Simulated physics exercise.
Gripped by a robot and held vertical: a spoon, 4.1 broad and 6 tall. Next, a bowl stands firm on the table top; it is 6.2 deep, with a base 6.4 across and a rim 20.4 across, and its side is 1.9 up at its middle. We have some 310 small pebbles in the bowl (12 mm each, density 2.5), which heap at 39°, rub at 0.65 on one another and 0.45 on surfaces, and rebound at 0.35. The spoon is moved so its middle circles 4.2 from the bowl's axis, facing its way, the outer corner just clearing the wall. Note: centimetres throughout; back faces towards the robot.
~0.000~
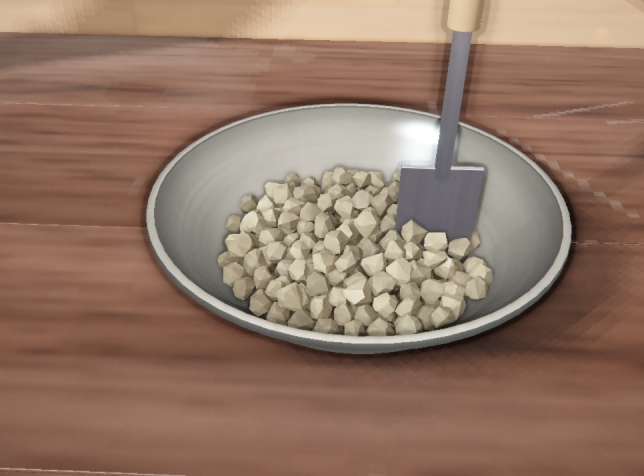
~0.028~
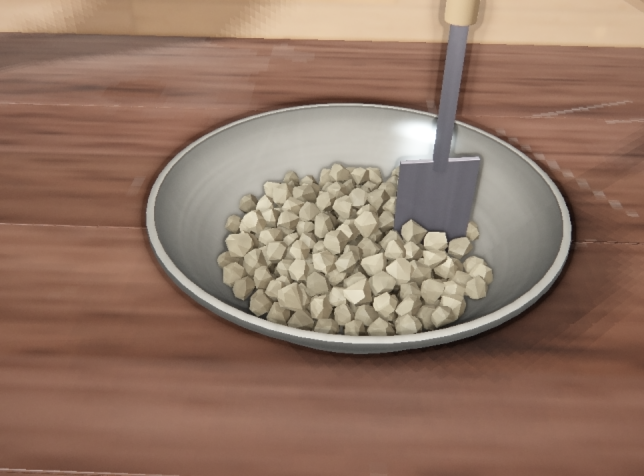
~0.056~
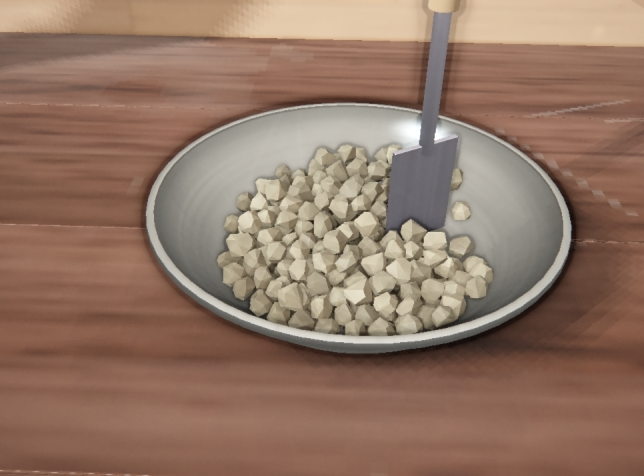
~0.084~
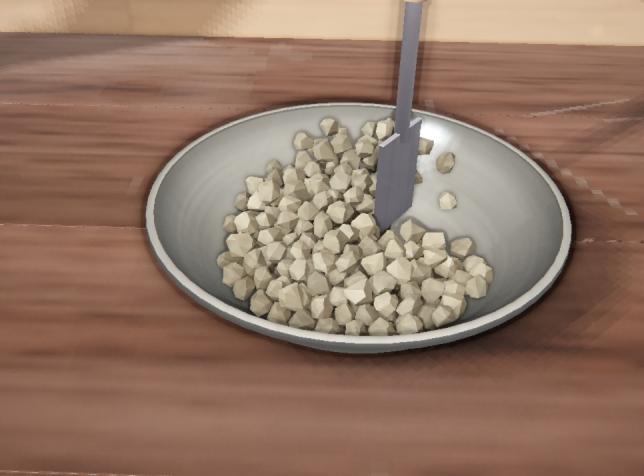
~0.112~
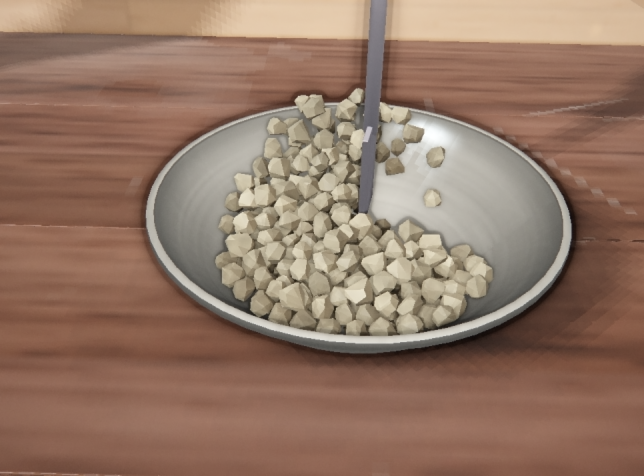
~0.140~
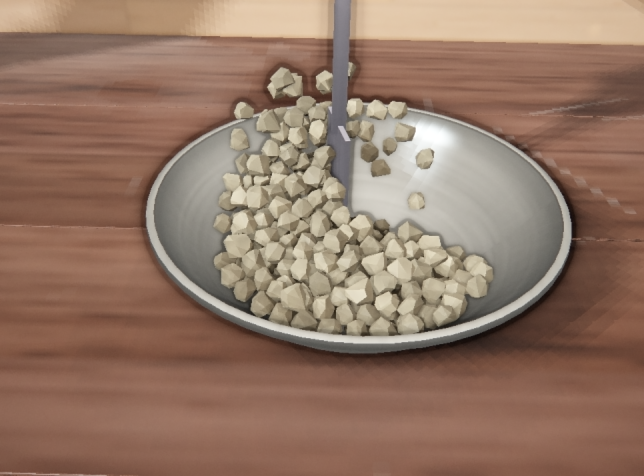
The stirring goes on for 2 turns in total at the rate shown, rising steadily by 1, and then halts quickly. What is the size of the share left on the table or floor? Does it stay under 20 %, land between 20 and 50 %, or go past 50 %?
It lands between 20 and 50 %.
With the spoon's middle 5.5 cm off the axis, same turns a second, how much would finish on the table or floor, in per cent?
Some 25 percent would.
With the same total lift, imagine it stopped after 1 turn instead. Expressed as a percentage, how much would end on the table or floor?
25 %.
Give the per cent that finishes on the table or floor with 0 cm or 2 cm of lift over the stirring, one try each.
Trial one: Roughly 40 %; trial two: Roughly 25 %.
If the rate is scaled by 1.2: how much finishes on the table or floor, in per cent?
I'd put it near 40 %.
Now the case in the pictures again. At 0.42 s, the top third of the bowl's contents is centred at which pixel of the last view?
Upper-third centre: Approx. (493, 221) px.
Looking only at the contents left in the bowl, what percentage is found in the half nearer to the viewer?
I'd put it near 40 per cent.
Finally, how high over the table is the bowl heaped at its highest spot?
Top height: Around 6.0 cm.
After 0.42 s, 343° round, highest piece 8 above the table; 255 in the bowl, 37 on the table or floor, 19 in flight or on the tool.
After 0.69 s, 223° round, highest piece 10 above the table; 230 in the bowl, 75 on the table or floor, 6 in flight or on the tool.
After 1.03 s, 0° round, highest piece 7 above the table; 212 in the bowl, 98 on the table or floor, 1 in flight or on the tool.
After 1.73 s, 0° round, highest piece 6 above the table; 212 in the bowl, 99 on the table or floor.
At rest, 212 in the bowl, 99 on the table or floor. That is 32 % on the table or floor.
